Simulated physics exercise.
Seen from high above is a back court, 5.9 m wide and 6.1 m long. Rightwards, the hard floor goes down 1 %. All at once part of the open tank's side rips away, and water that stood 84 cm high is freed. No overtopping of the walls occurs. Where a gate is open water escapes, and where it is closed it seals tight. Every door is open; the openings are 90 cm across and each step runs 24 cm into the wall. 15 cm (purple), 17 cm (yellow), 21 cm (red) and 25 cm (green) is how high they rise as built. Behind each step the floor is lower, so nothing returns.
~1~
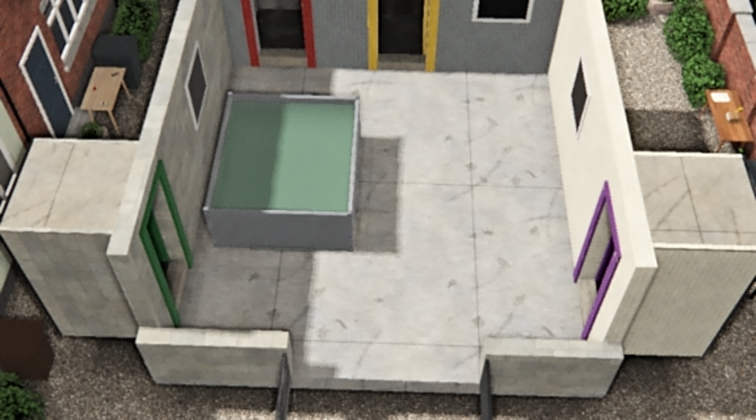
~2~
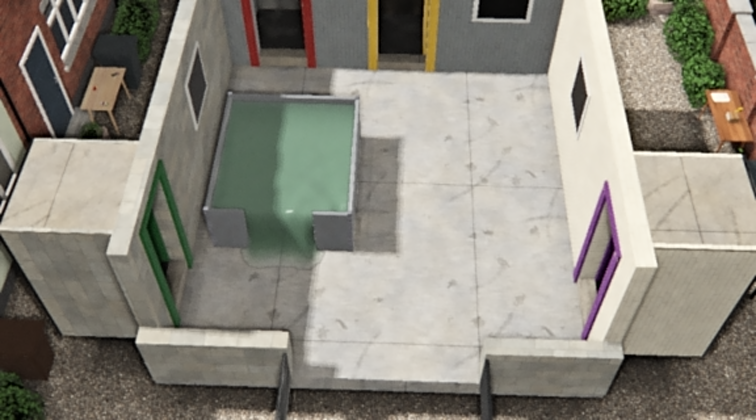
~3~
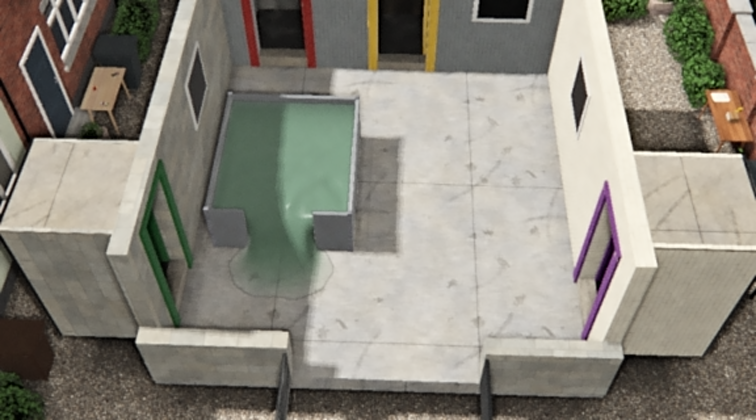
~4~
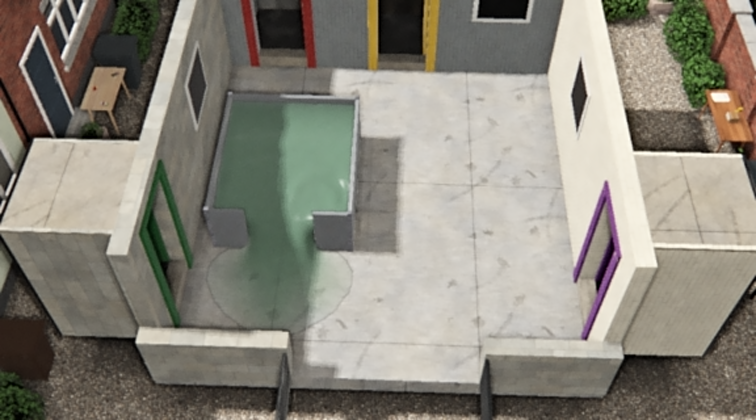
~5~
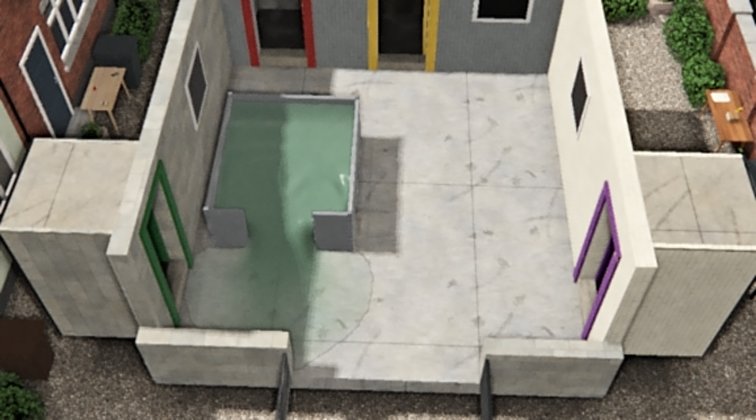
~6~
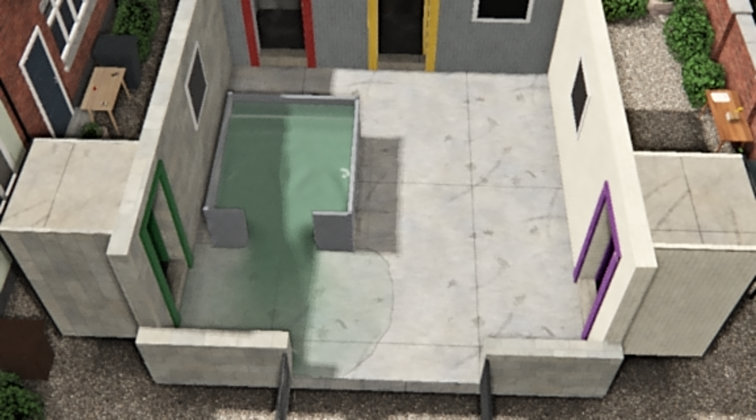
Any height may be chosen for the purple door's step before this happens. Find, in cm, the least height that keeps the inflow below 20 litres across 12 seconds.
The least height is about 9.5 cm.
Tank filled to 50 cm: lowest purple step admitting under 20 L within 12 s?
Roughly 5.0 cm high.
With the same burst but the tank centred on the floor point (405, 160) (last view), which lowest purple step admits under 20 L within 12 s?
Some 12.0 cm.
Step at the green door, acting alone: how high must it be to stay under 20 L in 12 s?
For green: Close to 23 cm.
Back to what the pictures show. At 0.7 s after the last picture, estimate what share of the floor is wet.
20 %.
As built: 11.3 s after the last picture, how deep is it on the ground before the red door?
Depth: Near 4.5 cm.
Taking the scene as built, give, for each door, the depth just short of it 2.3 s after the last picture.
Purple door 0 cm, yellow door 0 cm, red door 0 cm, green door 23 cm.
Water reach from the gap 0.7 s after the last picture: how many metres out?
Around 3.2 m from the gap.
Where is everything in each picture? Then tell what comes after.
In the first frame, the open tank at (287, 154) is whole and still, 84 cm deep; the purple door at (594, 271) is dry.
In the second frame, the gap is at (282, 234), the front 0.3 m out at (254, 263); the back of the open tank holds 84 cm.
In the third frame, the gap is at (282, 235), the front 0.9 m out at (261, 294); the back of the open tank holds 84 cm.
In the fourth frame, the front is at (260, 329), 1.5 m from the gap at (282, 236); 2.3 m2 of floor is wet, 84 cm left at the back.
In the fifth frame, the front is at a hidden place, 2.0 m from the gap at (282, 236); 4.2 m2 of floor is wet, 82 cm left at the back.
In the sixth frame, water pours out at (282, 236) and has run 2.2 m, to a hidden place; about 5 cm deep outside, 73 cm at the back; the purple door at (594, 271), 4.6 m from the gap, is still 2.9 m from the nearest water.
Then, 0.7 s after the last picture water covers 20 % of the floor, deepest (60 cm) near (171, 356); it has not reached the purple door.
Then, 2.3 s after the last picture water covers 25 % of the floor, deepest (38 cm) near (171, 356); it has not reached the purple door.
Then, 11.3 s after the last picture water covers 90 % of the floor, deepest (10 cm) near (273, 360); 7 cm at the purple door, 1 litre in over its 15 cm step.
At the purple door as built, the water peaked near 12 cm, 7.1 s after the last picture.
With a step of 7.5 cm, 38 litres would have come in within the 12 s; with 10.5 cm, 12 litres. So under 20 litres takes about 9.5 cm.
